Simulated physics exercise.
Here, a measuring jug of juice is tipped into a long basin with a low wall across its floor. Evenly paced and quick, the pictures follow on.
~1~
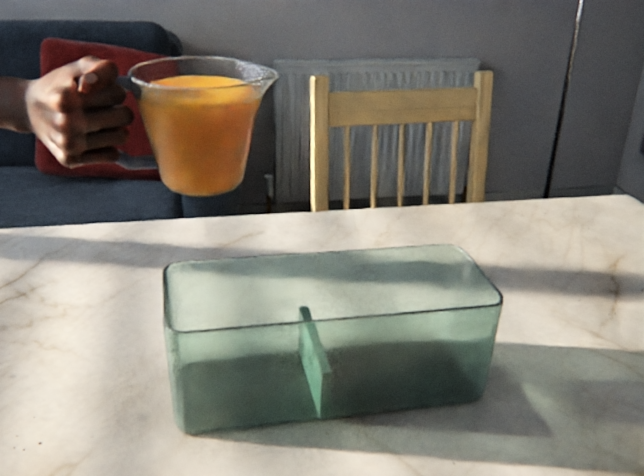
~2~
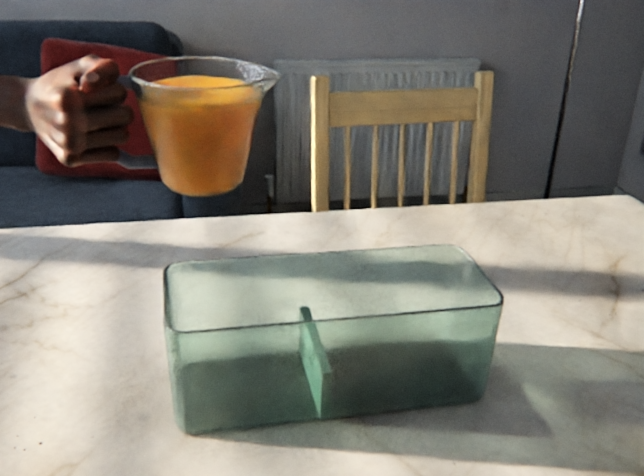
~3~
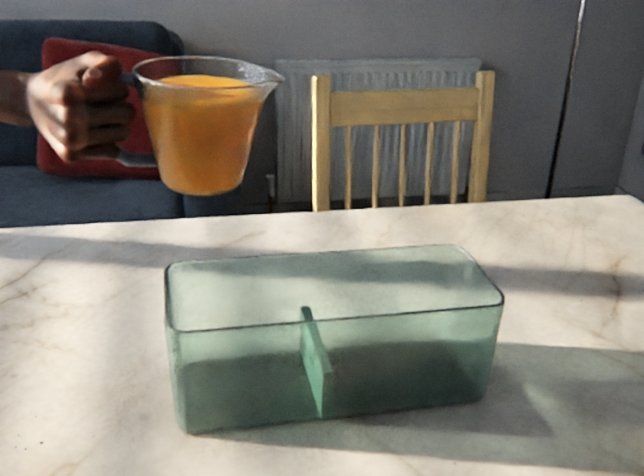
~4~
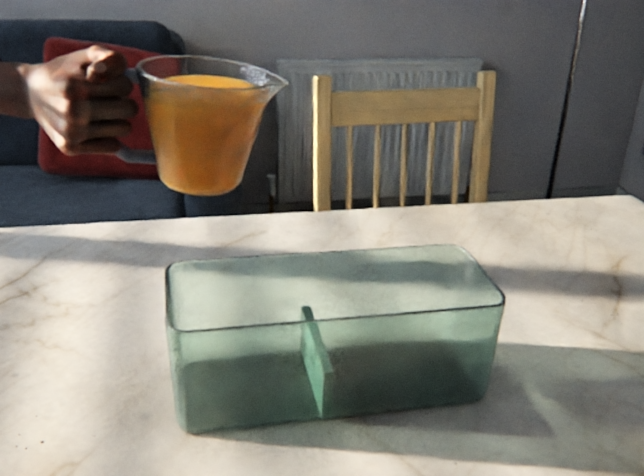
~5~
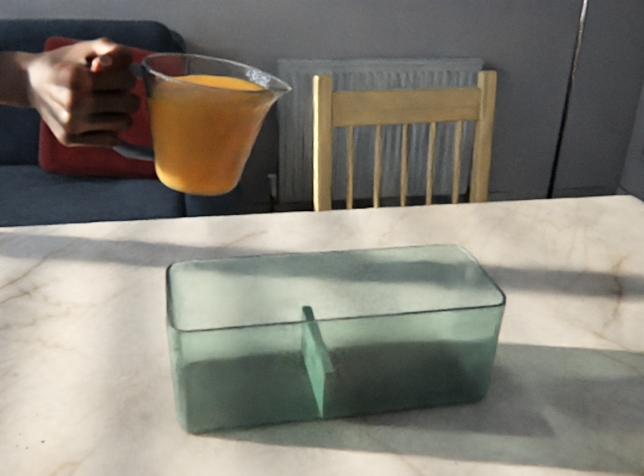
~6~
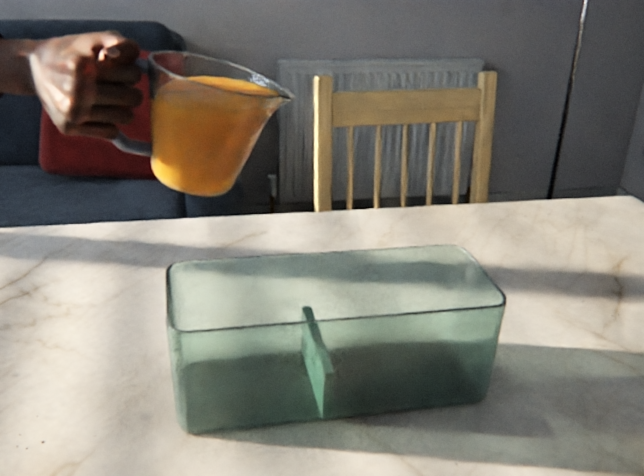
At a marble table, a hand holding a glass jug of orange juice gradually tilting it rightward above a divided green container.
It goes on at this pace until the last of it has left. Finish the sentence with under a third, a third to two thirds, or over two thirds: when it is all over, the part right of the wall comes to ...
When it is all over, the part right of the wall comes to over two thirds.
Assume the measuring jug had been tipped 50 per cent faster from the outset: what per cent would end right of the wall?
Close to 70 out of every hundred.
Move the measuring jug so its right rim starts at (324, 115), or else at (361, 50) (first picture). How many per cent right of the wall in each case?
Close to 95 in a hundred, and close to 95 in a hundred.
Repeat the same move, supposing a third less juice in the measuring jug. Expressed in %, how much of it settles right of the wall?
Result: Around 70 per cent.
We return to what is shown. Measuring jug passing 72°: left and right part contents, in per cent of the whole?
The left part holds around 0 percent, the right part 15 percent.
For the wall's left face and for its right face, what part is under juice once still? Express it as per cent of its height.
Left side 10 percent, right side 30 percent.
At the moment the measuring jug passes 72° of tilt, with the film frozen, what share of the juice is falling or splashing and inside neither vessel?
Around 30 in a hundred, more or less.
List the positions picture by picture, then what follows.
In the first picture, it leans 0°; its right rim is at (281, 73); the juice meets the walls at (138, 89) and (259, 87); the long basin's rim runs from (164, 297) to (482, 273); the wall's top is at (314, 338).
In the second picture, it leans 1°; its right rim is at (282, 74); the juice meets the walls at (139, 89) and (259, 88).
In the third picture, it leans 2°; its right rim is at (285, 76); the juice meets the walls at (141, 88) and (262, 89).
In the fourth picture, it leans 5°; its right rim is at (289, 80); the juice meets the walls at (146, 88) and (266, 90).
In the fifth picture, it leans 10°; its right rim is at (292, 86); the juice meets the walls at (149, 88) and (271, 90).
In the sixth picture, it leans 15°; its right rim is at (295, 95); the juice meets the walls at (153, 91) and (279, 92).
A moment on, the measuring jug is tipped part way and 59 per cent is still to pour, 0 is left of the wall and 13 right of it.
Next, the measuring jug is tipped right over and 6 per cent is still to pour, 6 is left of the wall and 75 right of it.
Then the measuring jug is tipped right over and 0 per cent is still to pour, 17 is left of the wall and 82 right of it.
Later the measuring jug is tipped right over and 0 per cent is still to pour, 17 is left of the wall and 82 right of it.
In the end 17 per cent lies left of the wall, 82 right of it and 1 outside.
